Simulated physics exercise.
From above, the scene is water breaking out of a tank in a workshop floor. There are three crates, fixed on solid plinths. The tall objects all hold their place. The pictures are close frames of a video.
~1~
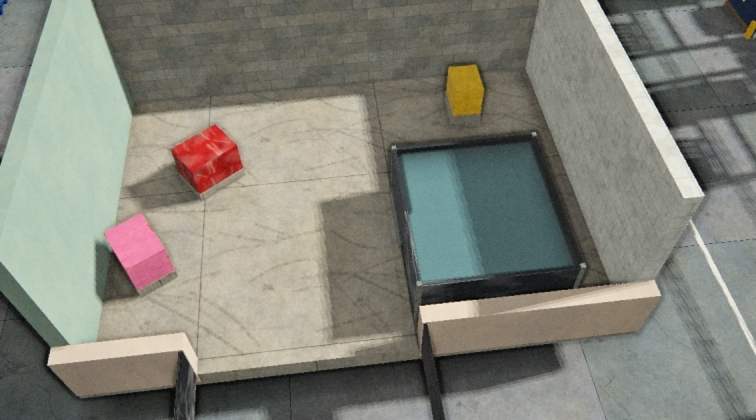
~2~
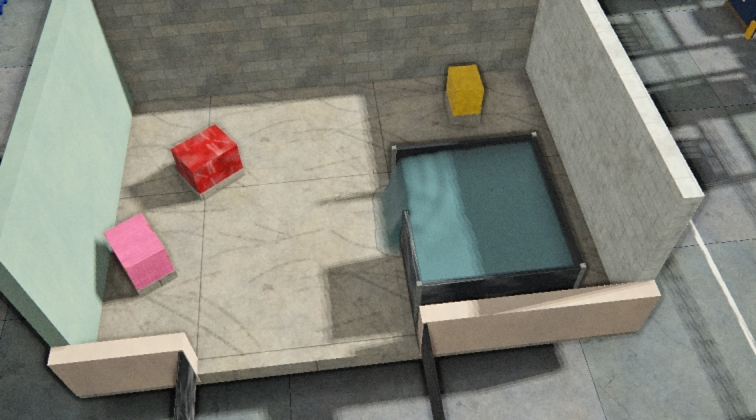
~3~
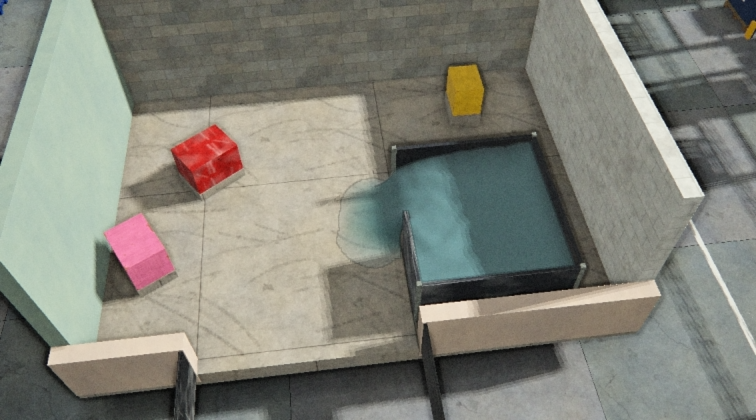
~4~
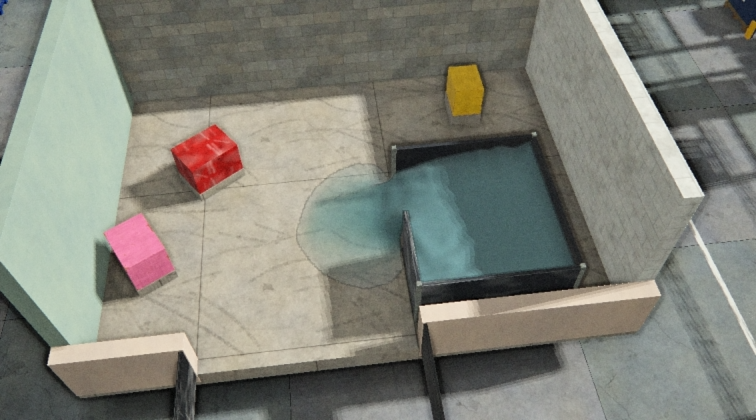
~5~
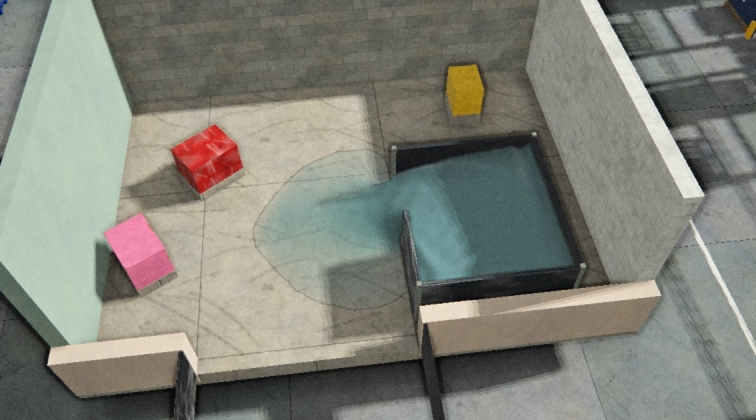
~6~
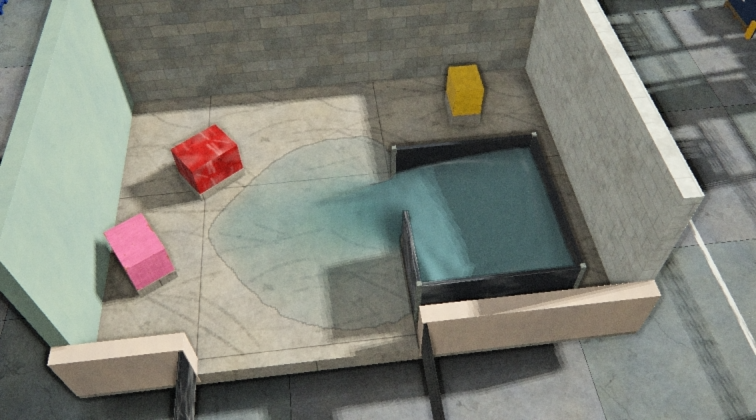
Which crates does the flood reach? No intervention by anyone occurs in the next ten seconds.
As I see it, the red crate gets dampened by the water; the yellow crate avoids any dampness from the water; the pink crate gets dampened by the water.
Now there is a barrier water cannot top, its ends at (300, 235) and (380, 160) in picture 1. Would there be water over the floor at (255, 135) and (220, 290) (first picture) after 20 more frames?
Untouched, reached.
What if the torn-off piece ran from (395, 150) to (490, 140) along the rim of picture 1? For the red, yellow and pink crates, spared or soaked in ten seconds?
Then the red crate gets flooded, the yellow crate gets flooded and the pink crate gets flooded.
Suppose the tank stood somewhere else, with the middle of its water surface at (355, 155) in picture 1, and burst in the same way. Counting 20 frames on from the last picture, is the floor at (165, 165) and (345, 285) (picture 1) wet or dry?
The first is wetted, and then the second is not reached.
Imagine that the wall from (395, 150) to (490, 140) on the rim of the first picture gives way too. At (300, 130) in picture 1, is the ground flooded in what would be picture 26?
Swamped.
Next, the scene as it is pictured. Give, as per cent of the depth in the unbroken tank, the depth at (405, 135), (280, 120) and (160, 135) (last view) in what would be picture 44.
Depths of roughly 4, 18 and 20 per cent.
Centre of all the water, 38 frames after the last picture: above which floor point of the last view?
I'd put my finger on (307, 198).
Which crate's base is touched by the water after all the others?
My pick is the one in yellow.
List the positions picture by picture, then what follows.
Still water in the open tank at (481, 207), in the first picture.
The front is at (388, 188), out from the gap at (401, 205), in the second picture.
The front is at (346, 247), out from the gap at (401, 208), in the third picture.
Water pours out at (401, 209) and has run to (302, 238), in the fourth picture.
The front is at (259, 227), out from the gap at (401, 209), in the fifth picture.
Water pours out at (401, 209) and has run to (216, 225), in the sixth picture.
A moment on, water covers 45 % of the floor; the red crate water round its plinth, the yellow crate not reached, the pink crate water round its plinth.
Next, water covers 60 % of the floor; the red crate water round its plinth, the yellow crate not reached, the pink crate water round its plinth.
Then, water covers 60 % of the floor; the red crate water round its plinth, the yellow crate not reached, the pink crate water round its plinth.
Later, water covers 85 % of the floor; the red crate water round its plinth, the yellow crate water round its plinth, the pink crate water round its plinth.
In the end, water covers 100 % of the floor; the red crate was topped, the yellow crate stayed above the water, the pink crate was topped.
